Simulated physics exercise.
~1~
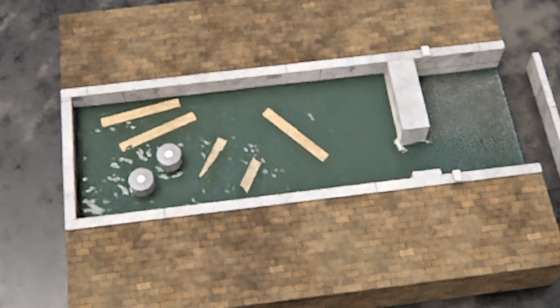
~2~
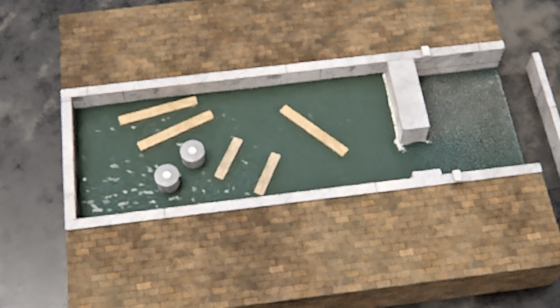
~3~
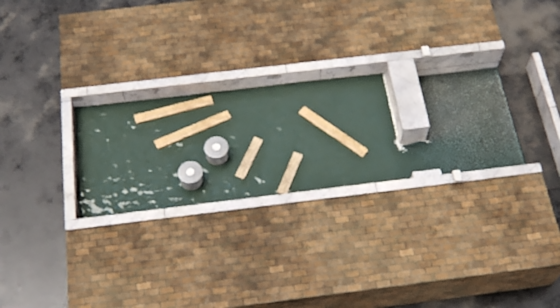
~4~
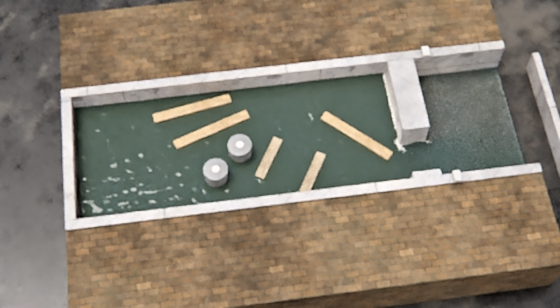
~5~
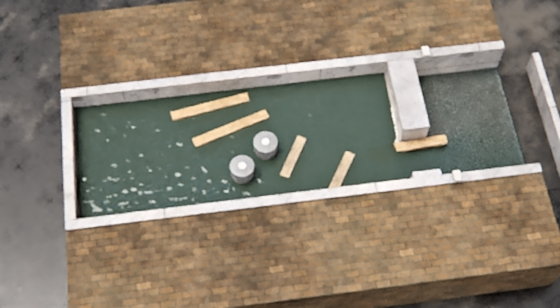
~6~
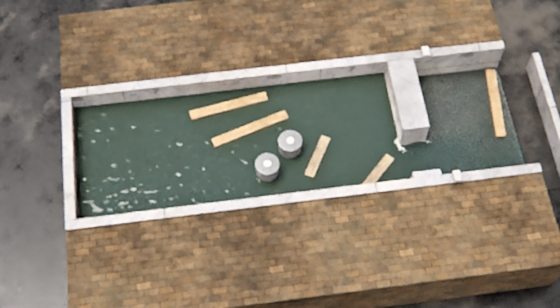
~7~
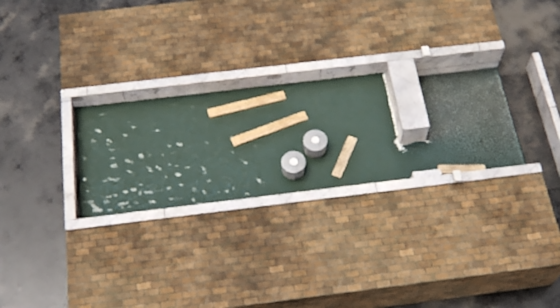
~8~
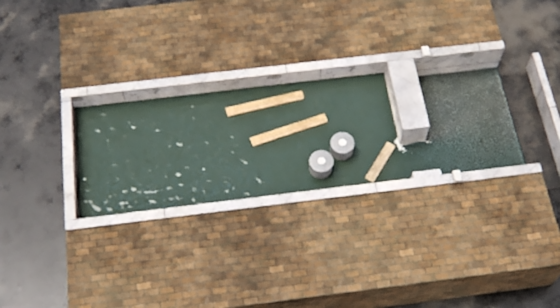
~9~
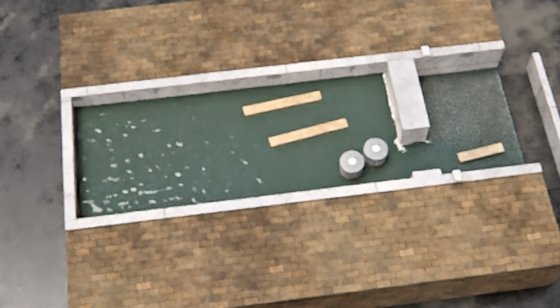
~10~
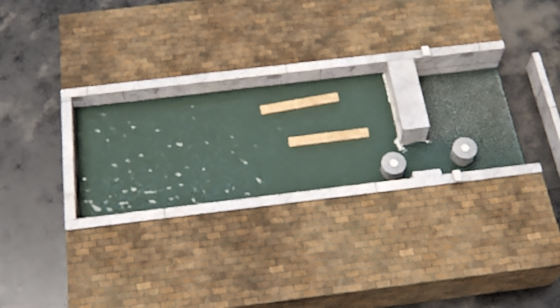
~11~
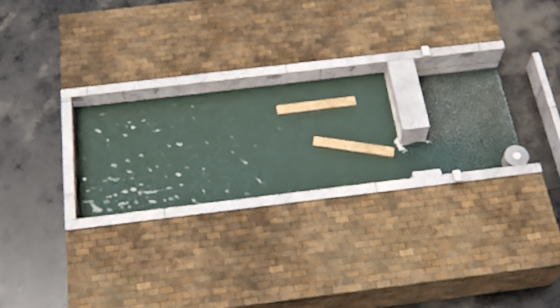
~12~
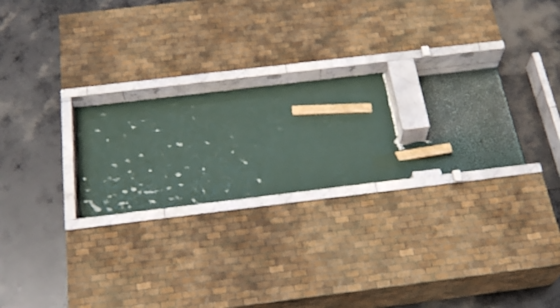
Planks and two round tubs drift right through a gap until only two planks remain.
